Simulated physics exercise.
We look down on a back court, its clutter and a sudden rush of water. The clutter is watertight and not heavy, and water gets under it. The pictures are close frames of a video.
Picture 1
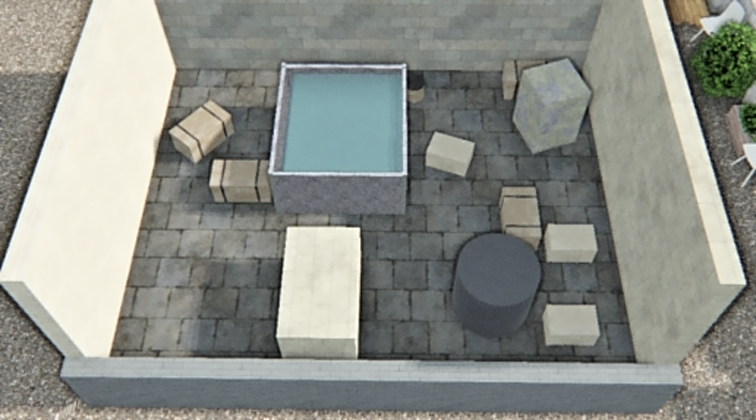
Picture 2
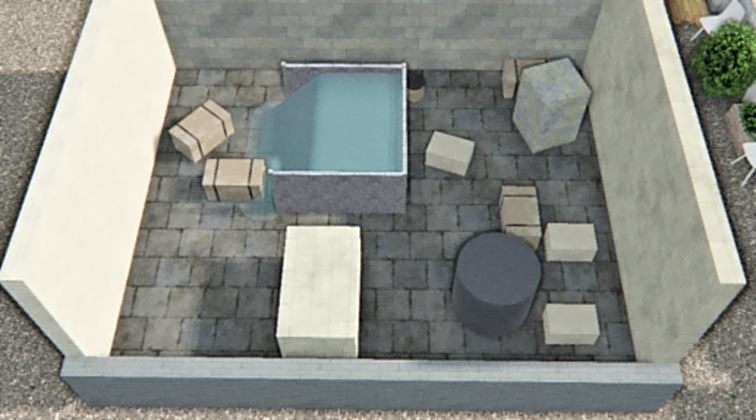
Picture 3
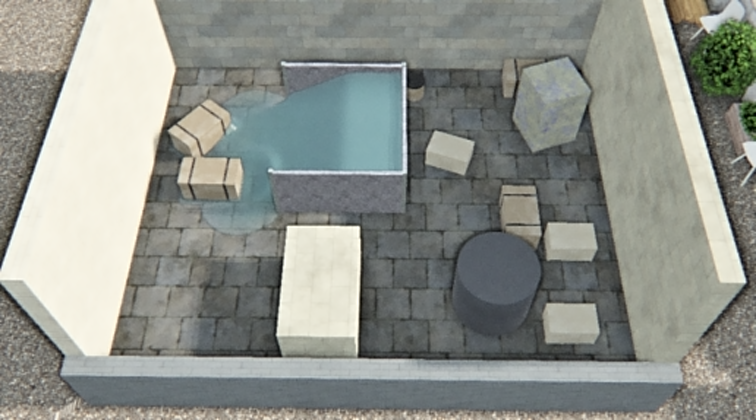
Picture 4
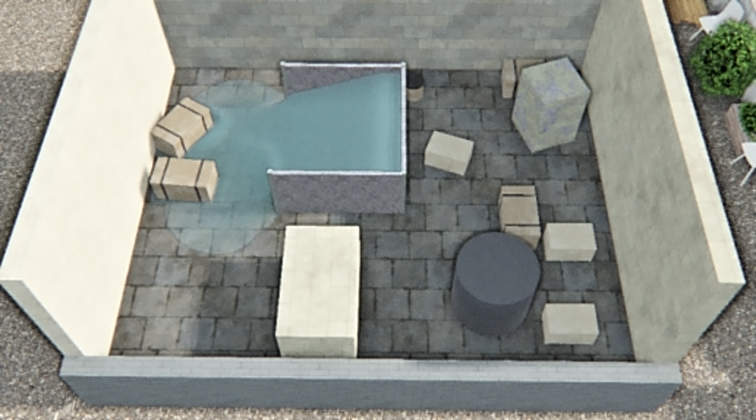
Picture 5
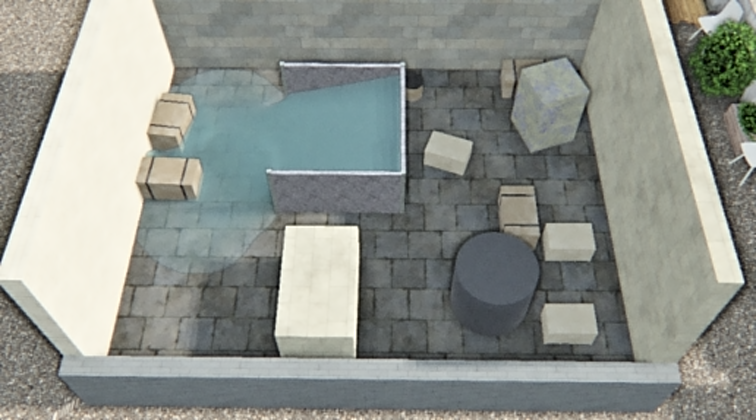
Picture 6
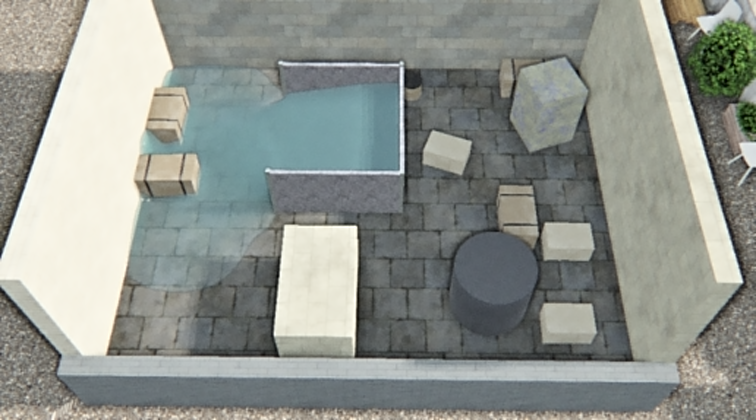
The video shows a walled, paved court with a water tank whose left side opens, releasing water that spreads leftward across the paving and pushes two strapped tan boxes toward the left wall while the other objects stay in place.
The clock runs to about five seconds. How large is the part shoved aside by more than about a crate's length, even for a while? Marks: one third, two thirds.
That comes to from one to two thirds.
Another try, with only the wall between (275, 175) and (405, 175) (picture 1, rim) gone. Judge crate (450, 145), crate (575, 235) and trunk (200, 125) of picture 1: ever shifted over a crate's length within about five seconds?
In that order: Less than that, pushed that far, that far or more.
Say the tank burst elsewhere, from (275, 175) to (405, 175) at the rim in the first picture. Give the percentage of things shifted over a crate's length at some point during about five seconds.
About 60 per cent.
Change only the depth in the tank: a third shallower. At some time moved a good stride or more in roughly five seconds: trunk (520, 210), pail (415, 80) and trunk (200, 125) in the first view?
As listed: Less than that, that far or more, that far or more.
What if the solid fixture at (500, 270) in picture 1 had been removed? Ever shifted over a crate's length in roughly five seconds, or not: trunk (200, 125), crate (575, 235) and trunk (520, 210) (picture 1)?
In that order: Moved that far, no, under that.
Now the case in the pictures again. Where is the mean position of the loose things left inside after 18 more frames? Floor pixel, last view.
At about (468, 192).
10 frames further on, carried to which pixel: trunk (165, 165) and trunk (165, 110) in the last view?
Near (161, 275) and (203, 53).
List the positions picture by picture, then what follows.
In the first picture, a trunk at (240, 173) rests on the ground; a trunk at (200, 123) rests on the ground; 0 of 8 have shifted.
In the second picture, a trunk at (233, 172), on the bottom, close to its start; a trunk at (200, 122) rests on the ground; 1 of 8 have shifted.
In the third picture, a trunk at (209, 171), on the bottom, a stride from its start; a trunk at (199, 122), on the bottom; 1 of 8 have shifted.
In the fourth picture, a trunk at (182, 172), on the bottom, a stride from its start; a trunk at (180, 120) rests on the ground, close to its start; 2 of 8 have shifted.
In the fifth picture, a trunk at (167, 171) rests on the ground, a stride from its start; a trunk at (169, 114) rests on the ground, a stride from its start; 2 of 8 have shifted.
In the sixth picture, a trunk at (165, 167) floats, a stride from its start; a trunk at (165, 108), afloat, a stride from its start; 2 of 8 have shifted.
A moment on, 2 of 8 are well off their spots; 2 afloat.
Next, 2 of 8 are well off their spots; 2 afloat.
Later, 3 of 8 are well off their spots; 3 afloat.
In the end, 5 of 8 are well off their spots, and 5 have been at some point; 3 afloat.
